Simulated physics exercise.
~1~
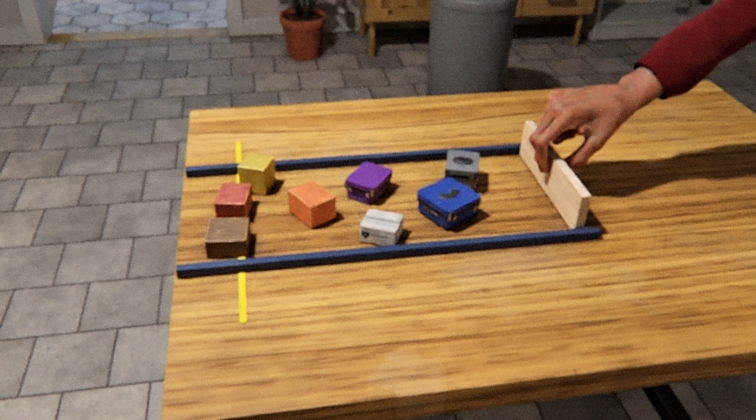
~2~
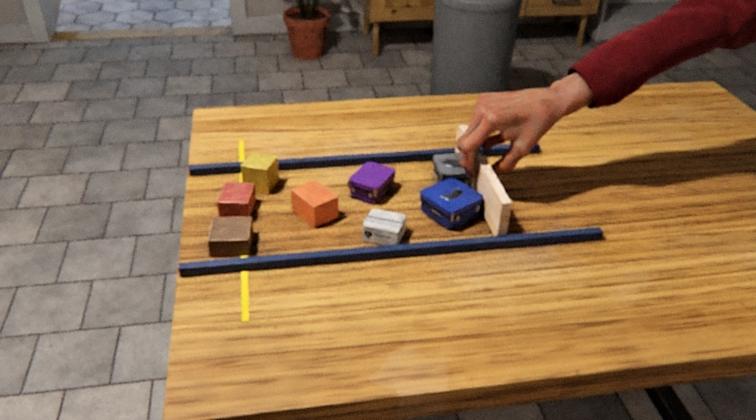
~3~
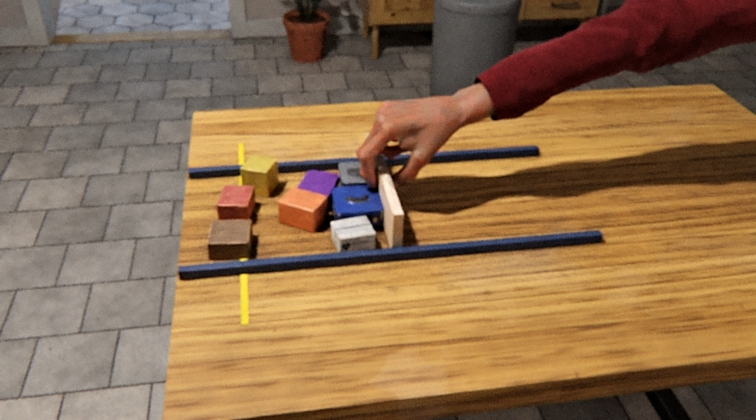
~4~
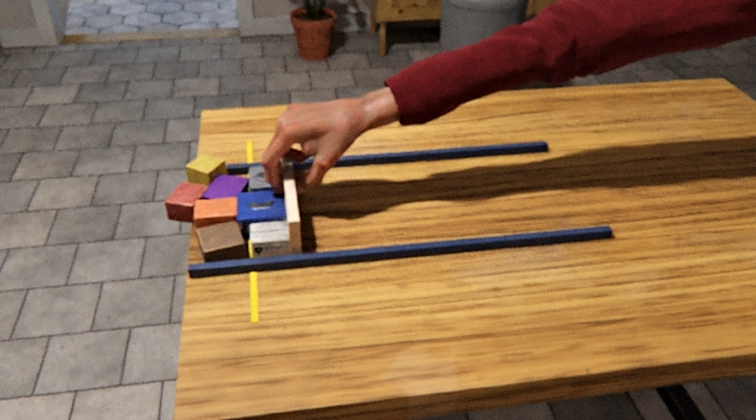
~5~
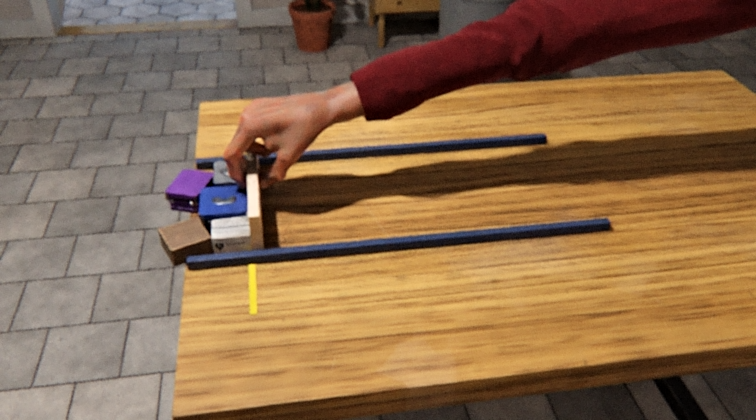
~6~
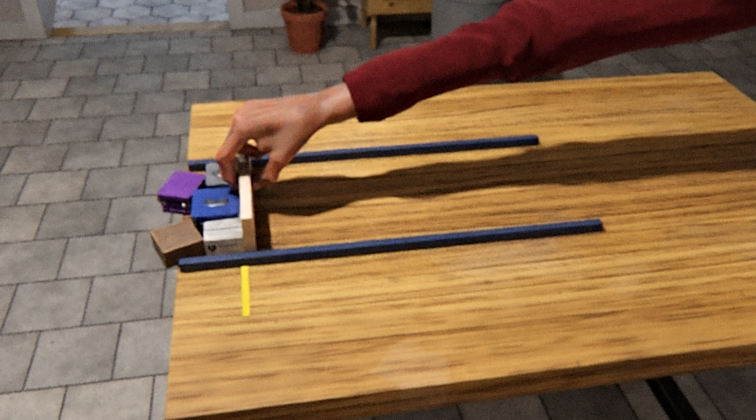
A hand in a dark red sleeve holds an upright wooden board on a wooden table, seen from above at a slight angle over a grey tiled floor. Eight small blocks and cases, among them yellow, red, brown, orange, purple, white, blue and grey ones, lie between two dark blue rails, with yellow tape near the left edge. The hand pushes the board left, gathering the cases and then the blocks into a cluster. The yellow, red and orange blocks go over the edge and out of sight. The board stops near the tape, with the purple and brown pieces jutting past the edge beside the rest.
